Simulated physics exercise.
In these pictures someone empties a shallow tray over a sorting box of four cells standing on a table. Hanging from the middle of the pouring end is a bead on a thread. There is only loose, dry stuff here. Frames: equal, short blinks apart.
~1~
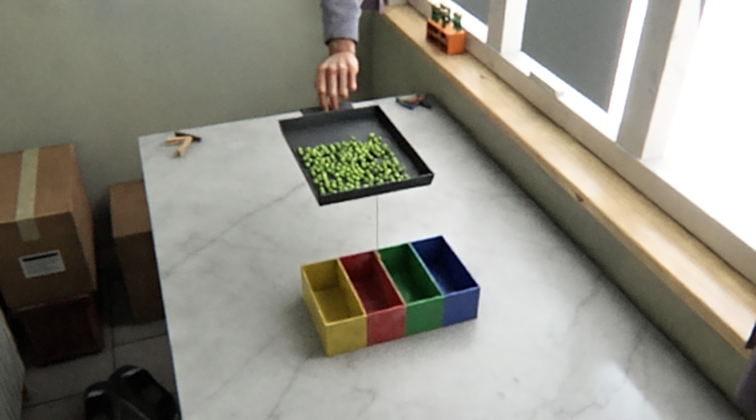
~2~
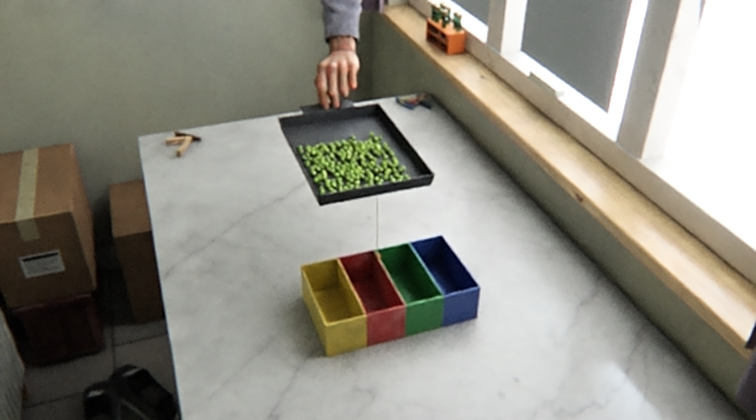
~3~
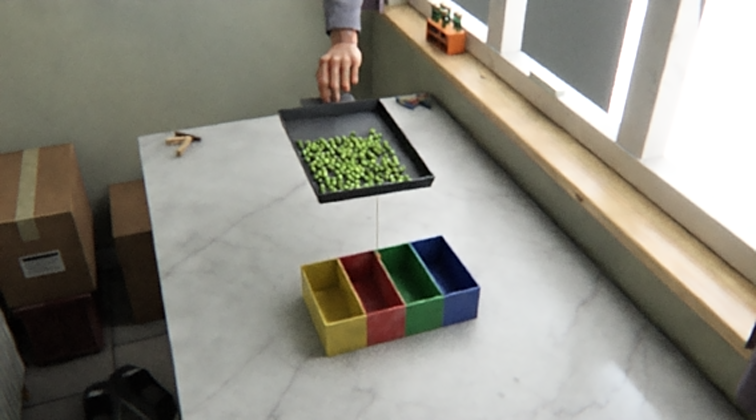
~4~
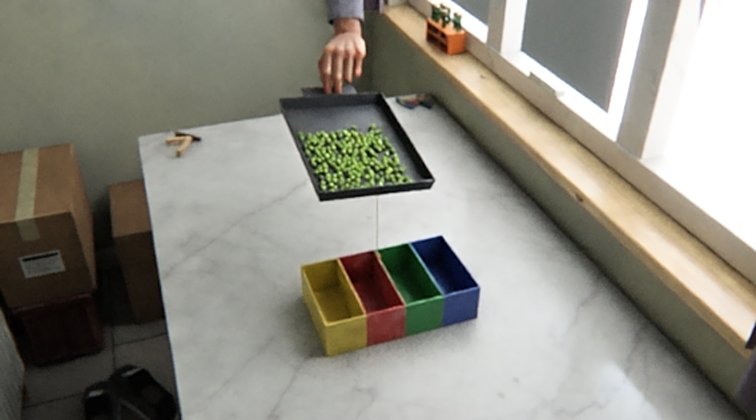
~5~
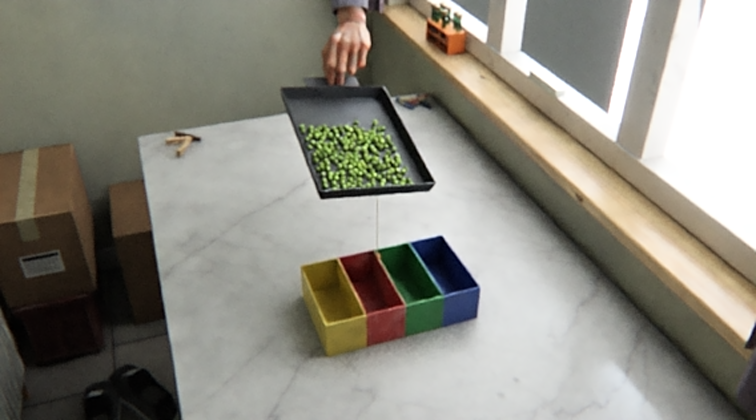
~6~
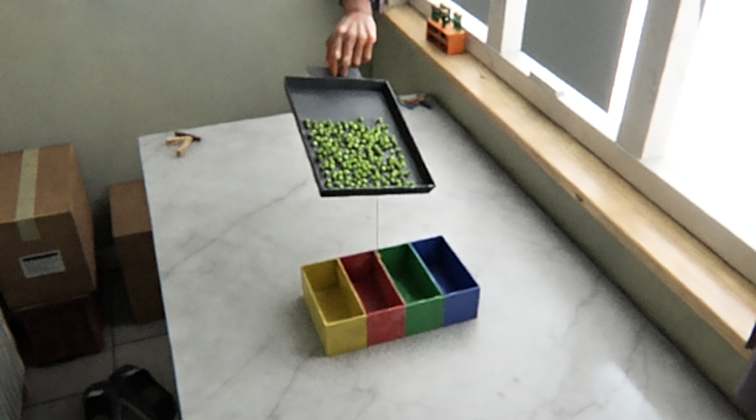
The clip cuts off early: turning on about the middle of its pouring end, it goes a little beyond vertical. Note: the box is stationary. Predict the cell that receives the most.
Most of it goes into the blue cell.
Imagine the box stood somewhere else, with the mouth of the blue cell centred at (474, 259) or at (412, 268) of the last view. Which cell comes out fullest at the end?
You'd see the green one win the first time and the cell in blue win the second.
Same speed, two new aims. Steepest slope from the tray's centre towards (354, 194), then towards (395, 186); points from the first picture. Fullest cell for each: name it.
That yellow cell, then the cell in blue.
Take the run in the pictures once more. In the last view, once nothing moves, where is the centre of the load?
Near pixel (438, 286).
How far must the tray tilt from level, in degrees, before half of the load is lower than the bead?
I'd put it at about 100 degrees.
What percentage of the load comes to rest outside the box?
I'd put it near 0 per cent of the load.
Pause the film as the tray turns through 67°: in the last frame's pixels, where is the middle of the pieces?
Somewhere near pixel (401, 174).
Soon, tray tipped steeply; nearly all on the tray; a stray few in the blue cell; a stray few falling or outside the box.
A while on, tray tipped past a quarter turn; a small part on the tray; most in the blue cell; a small part in the green cell; a small part falling or outside the box.
Towards the end, tray tipped past a quarter turn; most in the blue cell; a small part in the green cell; a stray few falling or outside the box.
Finally, tray tipped past a quarter turn; most in the blue cell; a small part in the green cell; none in the yellow cell; none in the red cell; a stray few outside the box.
